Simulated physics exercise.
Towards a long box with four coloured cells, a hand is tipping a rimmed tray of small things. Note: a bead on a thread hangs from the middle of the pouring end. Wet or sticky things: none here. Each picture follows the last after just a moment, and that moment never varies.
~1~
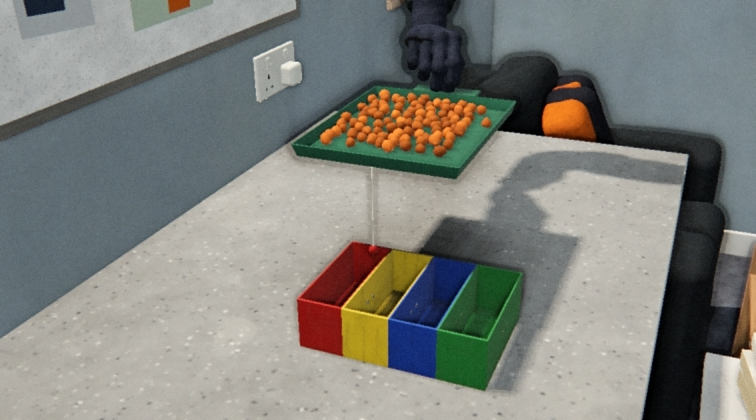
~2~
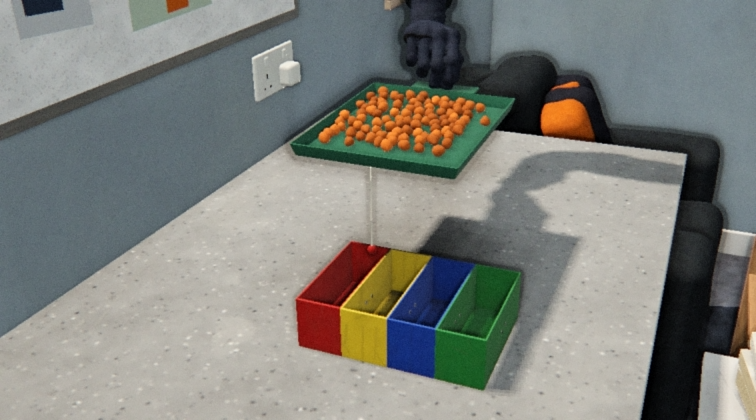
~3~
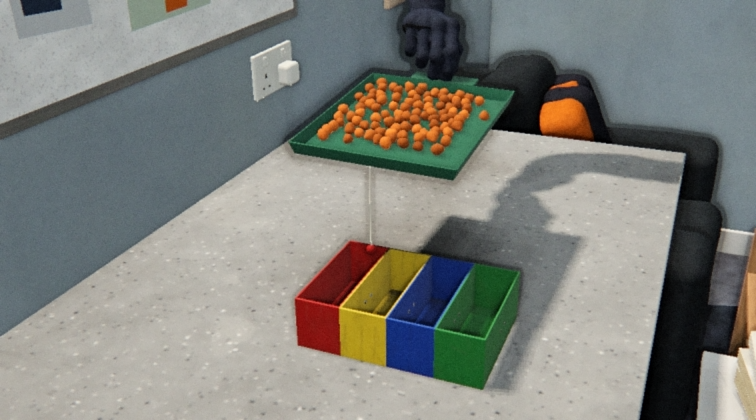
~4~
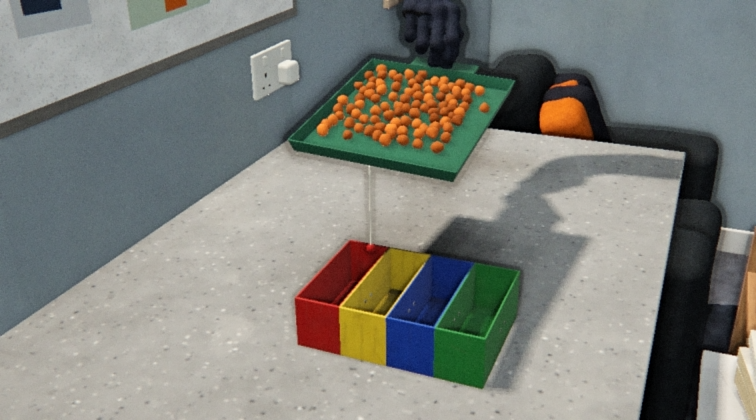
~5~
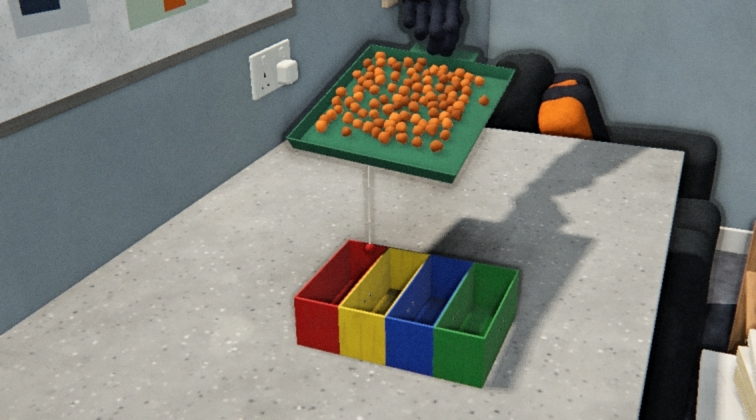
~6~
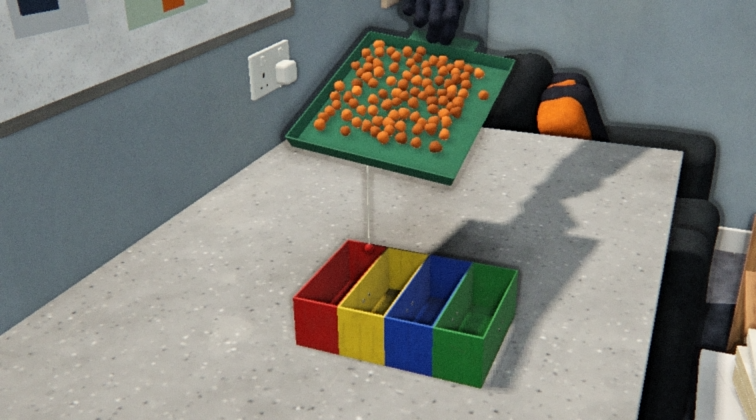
On a pale speckled worktop in a blue-grey-walled corner with a white socket, seen from above at an angle, the view holds almost still. A dark-gloved hand holds a rimmed green tray of small orange, nut-like balls above a box of red, yellow, blue and green cells. The hand gradually tilts the tray towards the viewer, its right front corner dipping lowest, while the balls stay spread across it.
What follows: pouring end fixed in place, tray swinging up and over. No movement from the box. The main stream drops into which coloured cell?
It drops into the blue cell.
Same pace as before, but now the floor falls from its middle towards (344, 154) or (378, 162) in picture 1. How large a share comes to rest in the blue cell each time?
I'd say roughly 0 percent with the first slope, 20 percent with the other.
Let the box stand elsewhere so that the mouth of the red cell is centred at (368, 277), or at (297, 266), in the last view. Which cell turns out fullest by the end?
For the first position it is the cell in yellow, and for the second it is the green cell.
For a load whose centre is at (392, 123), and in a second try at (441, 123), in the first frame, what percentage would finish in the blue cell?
Roughly 50 per cent, then roughly 60 per cent.
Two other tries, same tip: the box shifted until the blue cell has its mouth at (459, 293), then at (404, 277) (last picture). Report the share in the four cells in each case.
In order, about 90 and 90 in a hundred.
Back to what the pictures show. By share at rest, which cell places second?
It's yellow.
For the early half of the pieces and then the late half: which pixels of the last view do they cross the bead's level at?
I'd say close to (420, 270) at first and close to (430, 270) later on.
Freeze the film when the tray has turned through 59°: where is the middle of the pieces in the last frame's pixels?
In the last view, the load is centred near (417, 153).
Soon after the last picture, tray tipped steeply; most on the tray; a stray few in the green cell; a stray few in the blue cell; a small part falling or outside the box.
A little later, tray tipped right over; about half on the tray; about a quarter in the blue cell; a small part in the green cell; a small part in the yellow cell; a stray few in the red cell; about a quarter falling or outside the box.
Later still, tray tipped past a quarter turn; about half in the blue cell; about a quarter in the yellow cell; a small part in the green cell; a small part in the red cell; a stray few falling or outside the box.
At rest, tray tipped past a quarter turn; about half in the blue cell; about a quarter in the yellow cell; a small part in the green cell; a small part in the red cell; a stray few outside the box.
